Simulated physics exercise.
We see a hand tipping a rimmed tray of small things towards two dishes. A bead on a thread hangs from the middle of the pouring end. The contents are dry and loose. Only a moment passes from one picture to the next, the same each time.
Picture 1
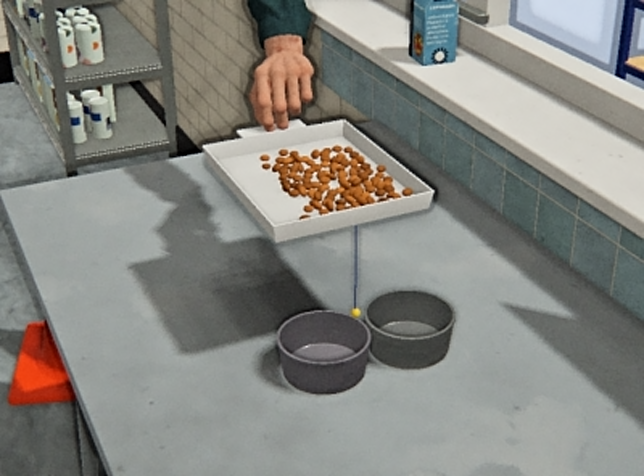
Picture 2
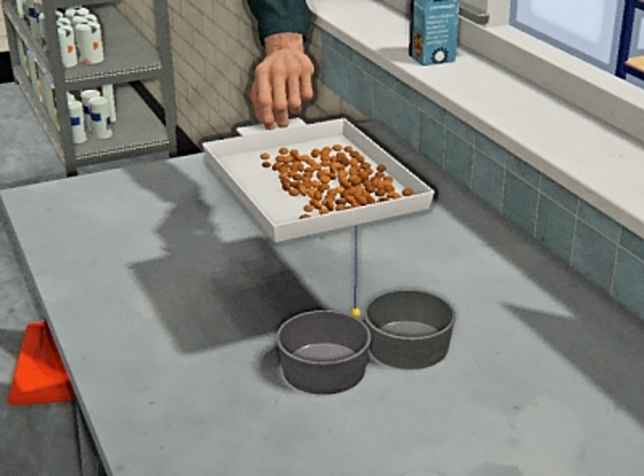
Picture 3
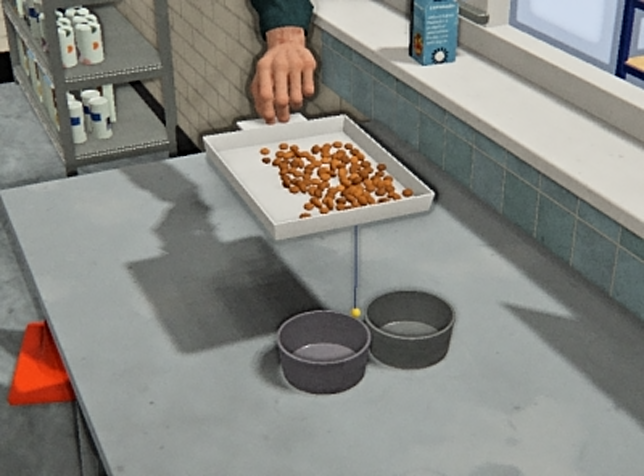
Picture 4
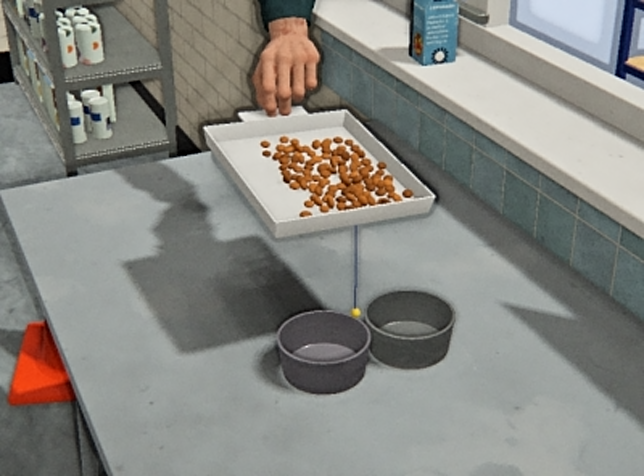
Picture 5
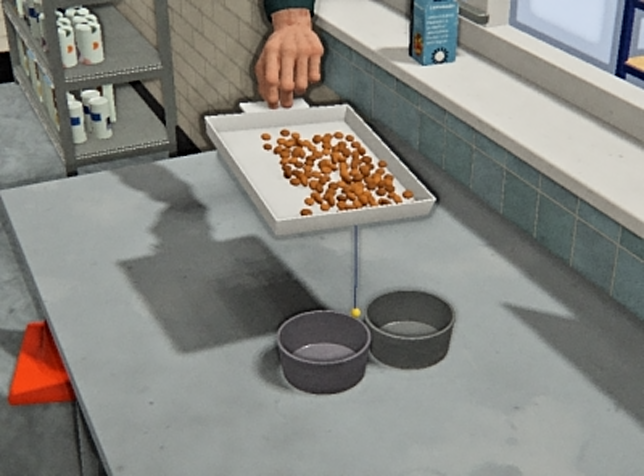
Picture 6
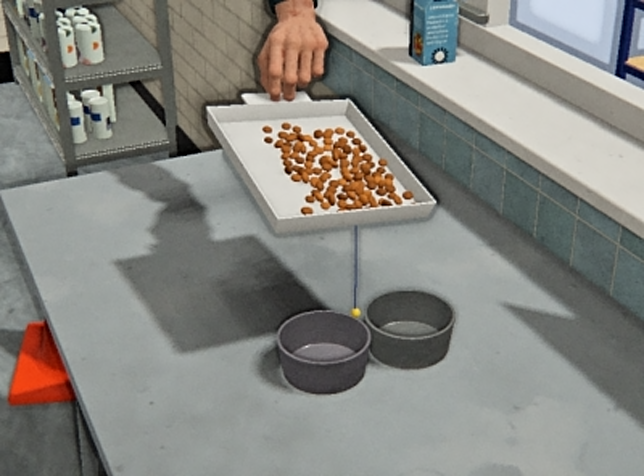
A hand held a white tray of small brown pieces above two dark round dishes on a gray table, then slowly raised the tray's back edge a little, while the pieces barely shifted.
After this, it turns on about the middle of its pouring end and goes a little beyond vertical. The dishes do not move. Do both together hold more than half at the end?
Caught overall: The larger part.
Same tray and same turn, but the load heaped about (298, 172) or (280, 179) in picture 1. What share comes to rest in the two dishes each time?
First some 90, then 100 per cent.
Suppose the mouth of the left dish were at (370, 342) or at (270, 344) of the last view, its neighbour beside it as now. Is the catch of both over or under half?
One: The larger part. Two: Below a half.
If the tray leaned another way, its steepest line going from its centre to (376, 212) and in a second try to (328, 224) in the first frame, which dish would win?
In turn: The right-hand dish; left.
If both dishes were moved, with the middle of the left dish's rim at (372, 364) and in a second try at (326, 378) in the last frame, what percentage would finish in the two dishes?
The first gives 20 %, the second 10 %.
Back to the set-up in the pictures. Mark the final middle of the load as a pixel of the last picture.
Close to (416, 335).
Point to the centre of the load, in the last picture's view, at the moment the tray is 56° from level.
Around (374, 166).
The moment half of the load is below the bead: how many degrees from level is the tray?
At some 95 degrees.
Shortly afterwards, tray tipped steeply; all but a few on the tray; only a few in the air.
Next, tray tipped right over; near half on the tray; near a quarter in the right dish; only a few outside both; near a quarter in the air.
Some moments later, tray tipped past a quarter turn; all but a few in the right dish; a little outside both.
In the end, tray tipped past a quarter turn; none at all in the left dish; all but a few in the right dish; a little outside both.
